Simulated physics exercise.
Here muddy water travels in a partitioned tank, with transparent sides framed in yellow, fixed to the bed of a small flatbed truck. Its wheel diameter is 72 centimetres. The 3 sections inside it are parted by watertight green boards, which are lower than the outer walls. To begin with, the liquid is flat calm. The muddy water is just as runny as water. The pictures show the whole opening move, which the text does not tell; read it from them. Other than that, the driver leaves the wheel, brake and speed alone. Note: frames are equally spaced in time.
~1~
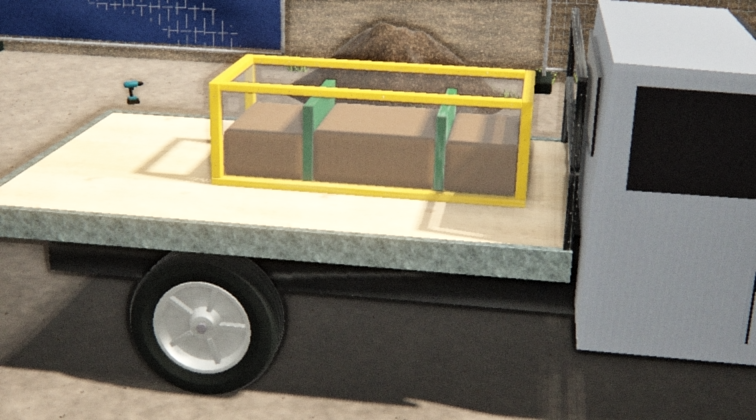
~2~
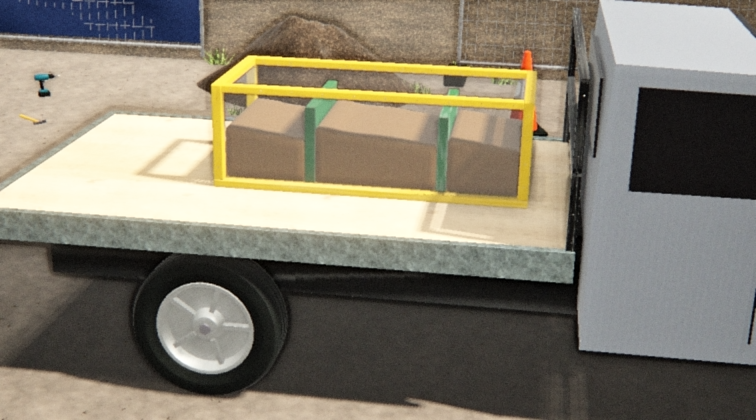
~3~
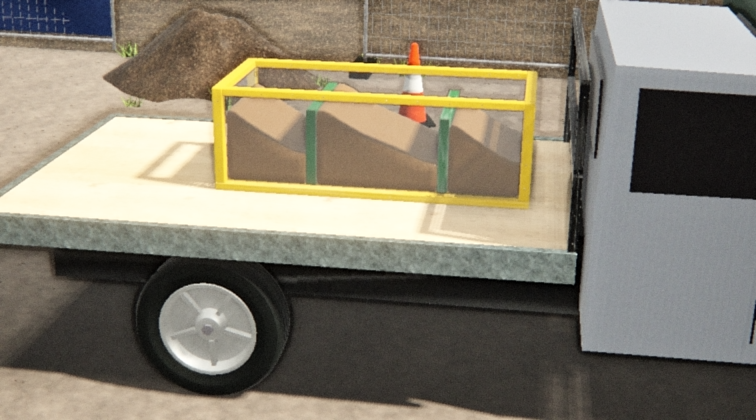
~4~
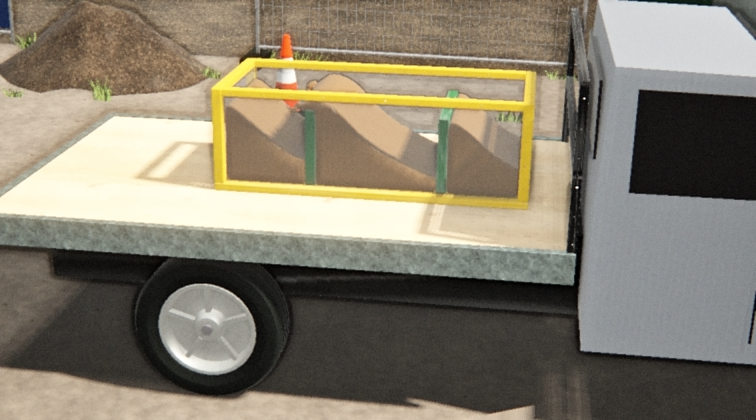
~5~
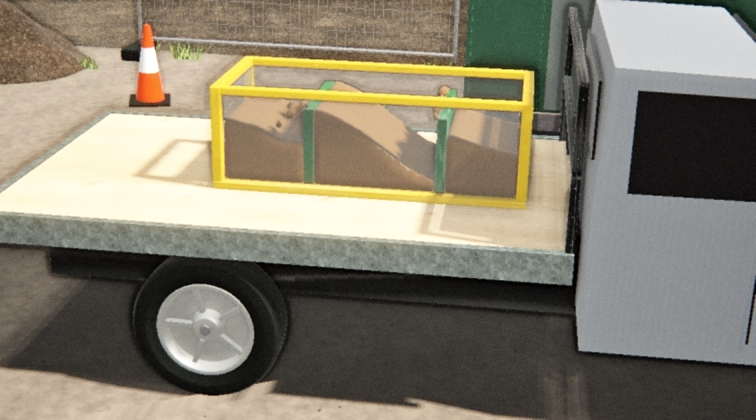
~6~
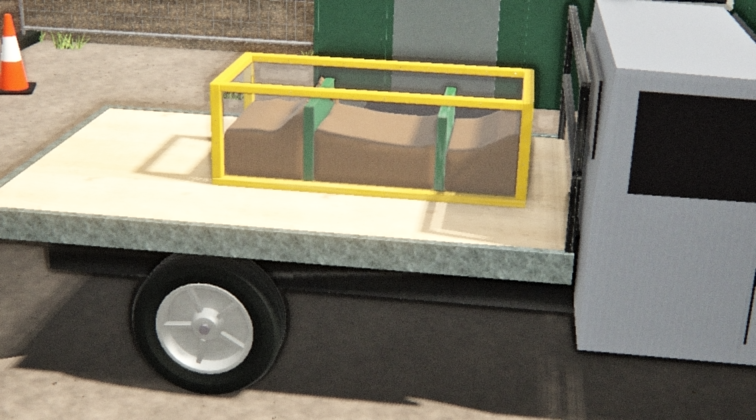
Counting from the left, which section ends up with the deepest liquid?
The first one.
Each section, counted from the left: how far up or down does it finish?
In cm: 2 up, 2 down, 0.
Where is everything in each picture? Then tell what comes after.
Sections from the left stand at (261, 125), (371, 132), (483, 140); board top at (307, 107) and (441, 118); the front is on the right, levels are read along the near wall; a wheel hub at (199, 332), in the first picture.
Sections from the left stand at (263, 125), (373, 133), (485, 140), in the second picture.
Sections from the left stand at (264, 128), (374, 134), (486, 142), in the third picture.
Sections from the left stand at (263, 126), (373, 139), (485, 142), in the fourth picture.
Sections from the left stand at (262, 121), (371, 135), (483, 142), in the fifth picture.
Sections from the left stand at (262, 124), (371, 139), (483, 142); a wheel hub at (202, 333), in the sixth picture.
Then, 0.30 s later than the final frame, left to right it is 27, 24, 25 cm deep.
Then, 0.80 s later than the final frame, left to right it is 27, 23, 25 cm deep.
Then, 1.20 s later than the final frame, left to right it is 27, 24, 25 cm deep.
Then, 2.99 s later than the final frame, left to right it is 27, 24, 25 cm deep.
